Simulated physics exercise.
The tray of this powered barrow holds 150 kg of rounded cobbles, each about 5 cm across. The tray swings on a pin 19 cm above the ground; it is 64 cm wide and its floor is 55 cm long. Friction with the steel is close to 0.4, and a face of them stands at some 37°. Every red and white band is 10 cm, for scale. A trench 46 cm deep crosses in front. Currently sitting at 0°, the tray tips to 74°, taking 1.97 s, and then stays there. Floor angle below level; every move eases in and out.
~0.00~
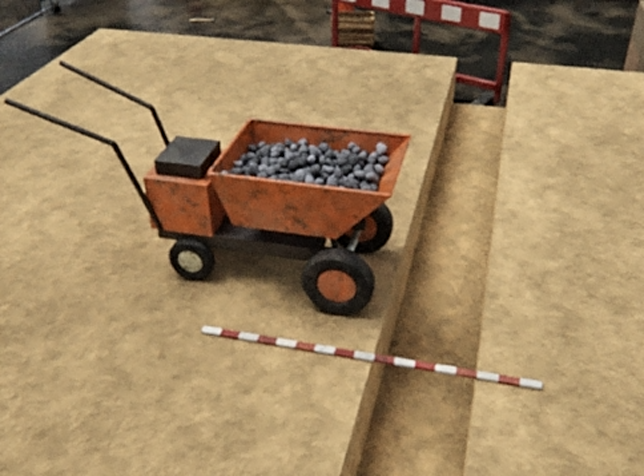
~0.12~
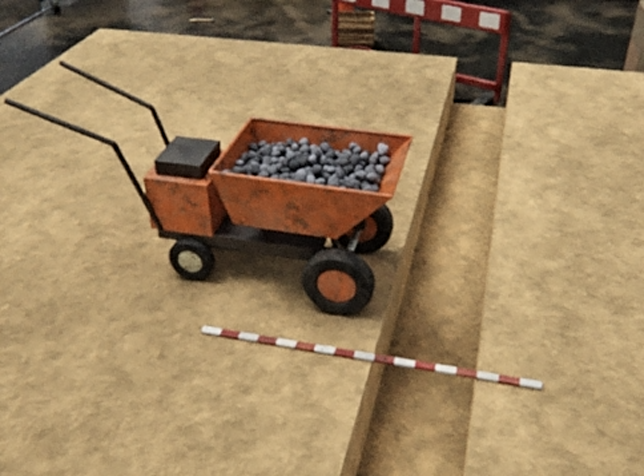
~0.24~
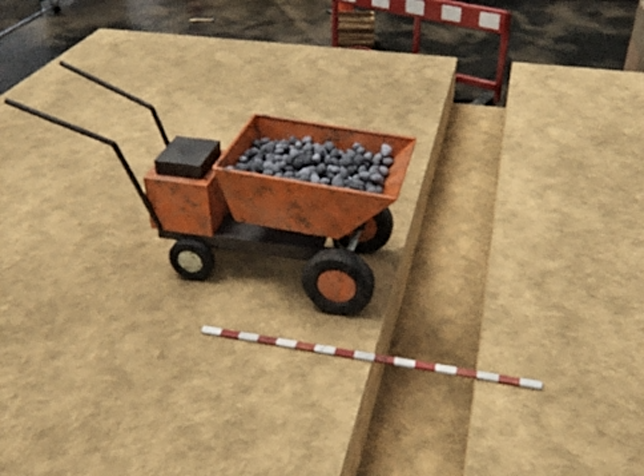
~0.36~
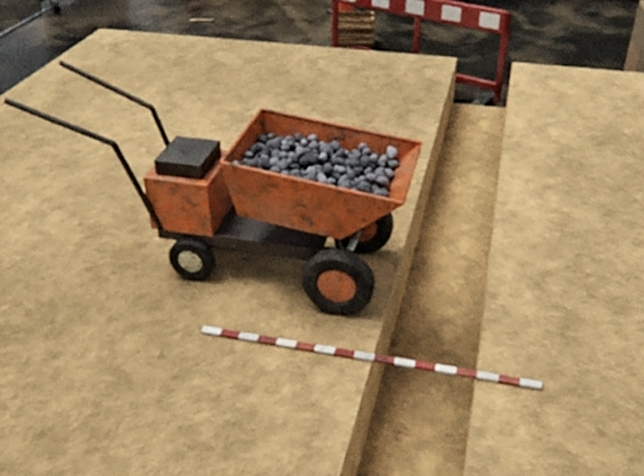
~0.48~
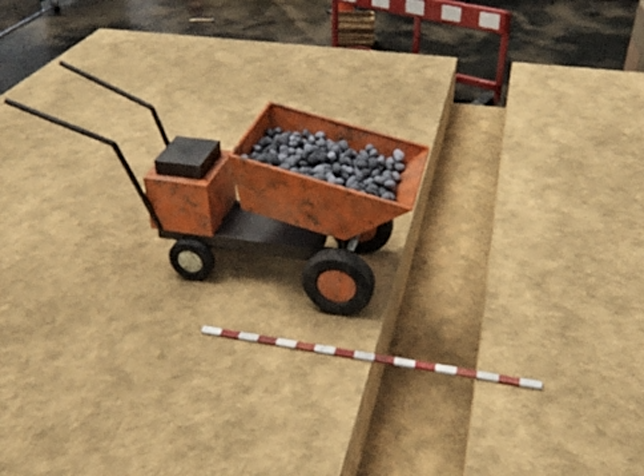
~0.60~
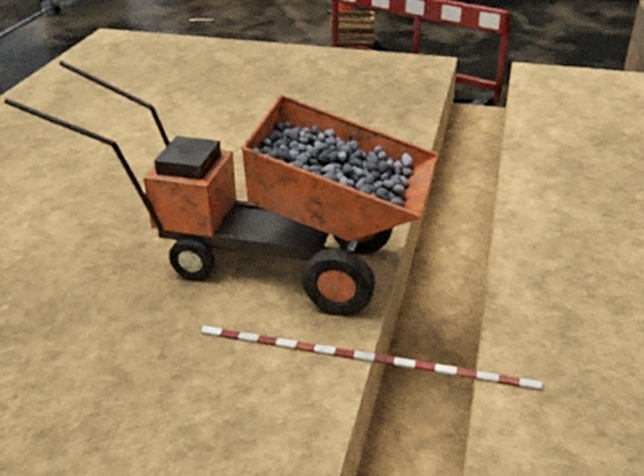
The orange tray of a small barrow, loaded with rounded grey stones, tilts slowly and then faster, its rear rising and its front lip leaning right toward a trench, while the wheels stay still behind a red and white striped pole.
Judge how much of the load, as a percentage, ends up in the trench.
Around 53 %.
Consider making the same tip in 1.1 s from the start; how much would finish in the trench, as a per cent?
About 45%.
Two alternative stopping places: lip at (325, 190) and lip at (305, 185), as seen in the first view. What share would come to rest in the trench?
First spot about 100, second spot about 100 per cent.
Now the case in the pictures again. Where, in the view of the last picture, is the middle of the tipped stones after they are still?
The middle should be near (475, 342).
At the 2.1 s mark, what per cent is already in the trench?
Roughly 20 percent of the load.
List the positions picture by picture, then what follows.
The tray is at 0°, its lip at (390, 196); the top of the load is at (334, 157), in the first picture.
Lip at (392, 197), floor tilted 1°, highest stones at (335, 157); the stones move at 0.1 m/s on average, in the second picture.
Lip at (397, 199), floor tilted 3°, highest stones at (319, 155); the stones move at 0.2 m/s on average, in the third picture.
Lip at (403, 204), floor tilted 7°, highest stones at (306, 149); the stones move at 0.3 m/s on average, in the fourth picture.
The tray is at 11°, its lip at (412, 209); the top of the load is at (286, 143); the stones move at 0.4 m/s on average, in the fifth picture.
The tray is at 16°, its lip at (421, 217); the top of the load is at (288, 137); the stones move at 0.4 m/s on average, in the sixth picture.
After 1.5 s the floor is at 63°; 99 % in the tray, 1 % in the trench; the foremost stones are at (480, 274).
After 2.1 s the floor is at 74°; 38 % in the tray, 22 % in the trench, 41 % past the trench; the foremost stones are at (607, 331).
After 2.4 s the floor is at 74°; 13 % in the tray, 36 % in the trench, 50 % past the trench; the foremost stones are past the picture's edge.
After 4.4 s the floor is at 74°; 0 % in the tray, 53 % in the trench, 47 % past the trench; the foremost stones are past the picture's edge.
